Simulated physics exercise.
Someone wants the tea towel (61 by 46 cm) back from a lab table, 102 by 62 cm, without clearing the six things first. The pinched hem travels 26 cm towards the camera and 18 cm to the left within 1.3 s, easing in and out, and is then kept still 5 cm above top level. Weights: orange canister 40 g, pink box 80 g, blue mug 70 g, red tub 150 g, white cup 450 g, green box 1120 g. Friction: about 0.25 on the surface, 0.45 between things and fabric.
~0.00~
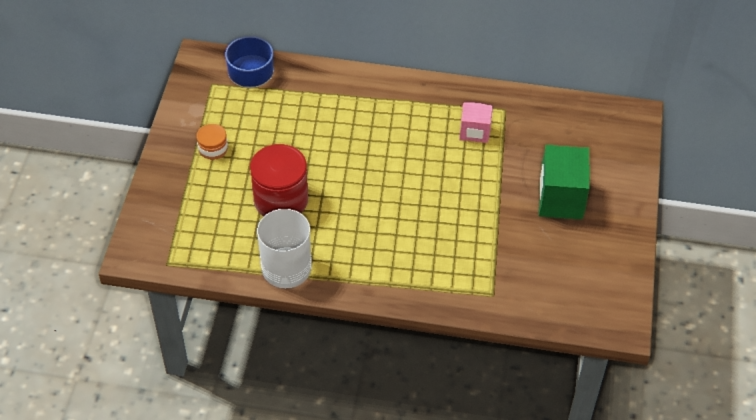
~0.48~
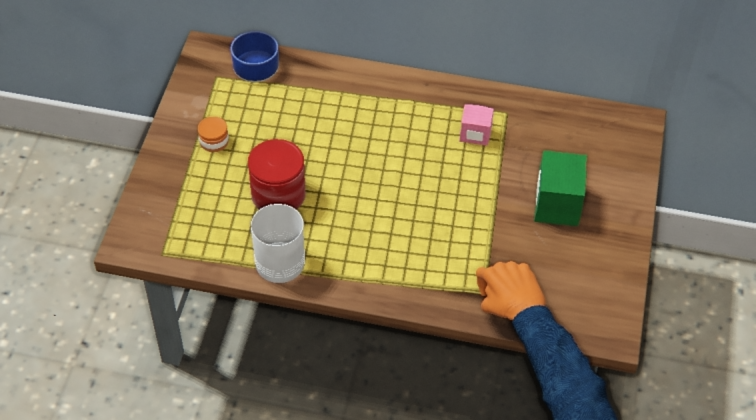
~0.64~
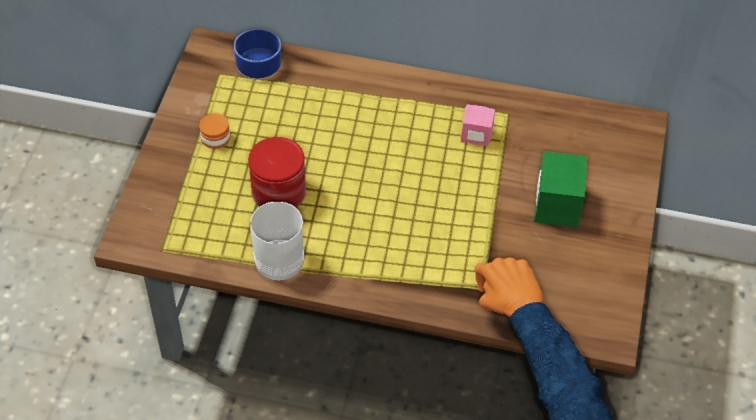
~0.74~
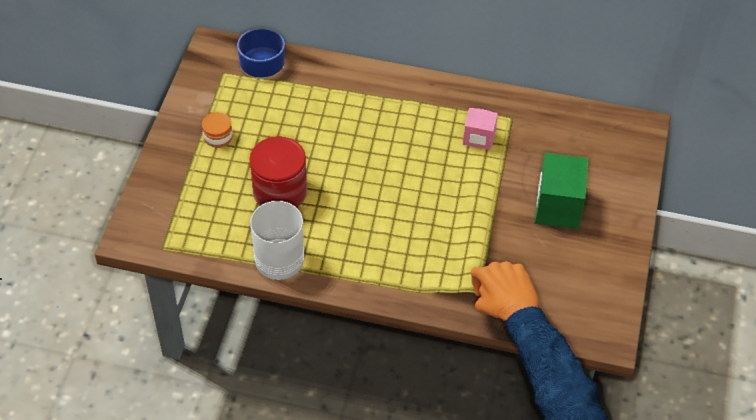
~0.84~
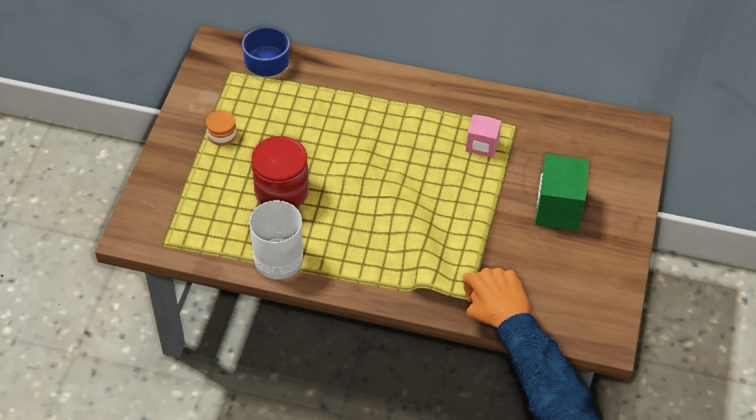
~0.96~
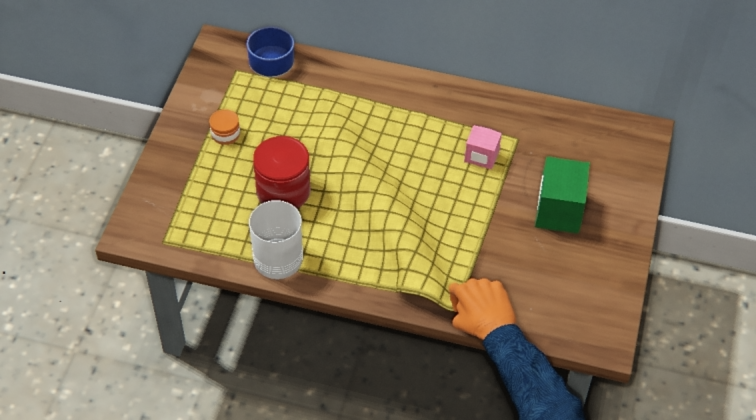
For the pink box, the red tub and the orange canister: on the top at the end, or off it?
In order: The pink box remains up there; the red tub remains up there; the orange canister remains up there.
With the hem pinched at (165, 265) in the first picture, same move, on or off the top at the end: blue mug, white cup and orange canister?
Then: Blue mug stays up, white cup falls off, orange canister drops off.
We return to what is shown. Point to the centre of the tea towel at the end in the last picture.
Near (348, 212).
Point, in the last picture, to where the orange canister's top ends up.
Near (289, 130).
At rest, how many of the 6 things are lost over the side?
That makes 0.
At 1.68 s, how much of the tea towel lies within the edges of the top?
Some 85 per cent of it.
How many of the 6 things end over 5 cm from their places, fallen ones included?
5 of them.
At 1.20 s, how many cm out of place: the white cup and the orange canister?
White cup 0 cm, orange canister 2 cm.
After 1.2 s, 100 % of the tea towel is still over the top; pink box 12 cm off its start, orange canister 3 cm off its start, red tub 1 cm off its start.
After 1.4 s, 95 % of the tea towel is still over the top; pink box 21 cm off its start, orange canister 7 cm off its start, red tub 3 cm off its start.
After 1.7 s, 85 % of the tea towel is still over the top; pink box 29 cm off its start at (481, 238), orange canister 11 cm off its start at (274, 126), red tub 6 cm off its start at (293, 177).
After 1.9 s, 85 % of the tea towel is still over the top; pink box 33 cm off its start, orange canister 13 cm off its start, red tub 7 cm off its start.
After 3.5 s, 85 % of the tea towel is still over the top; pink box 33 cm off its start at (482, 256), orange canister 14 cm off its start at (289, 130), red tub 7 cm off its start at (291, 184), blue mug 12 cm off its start at (322, 57).
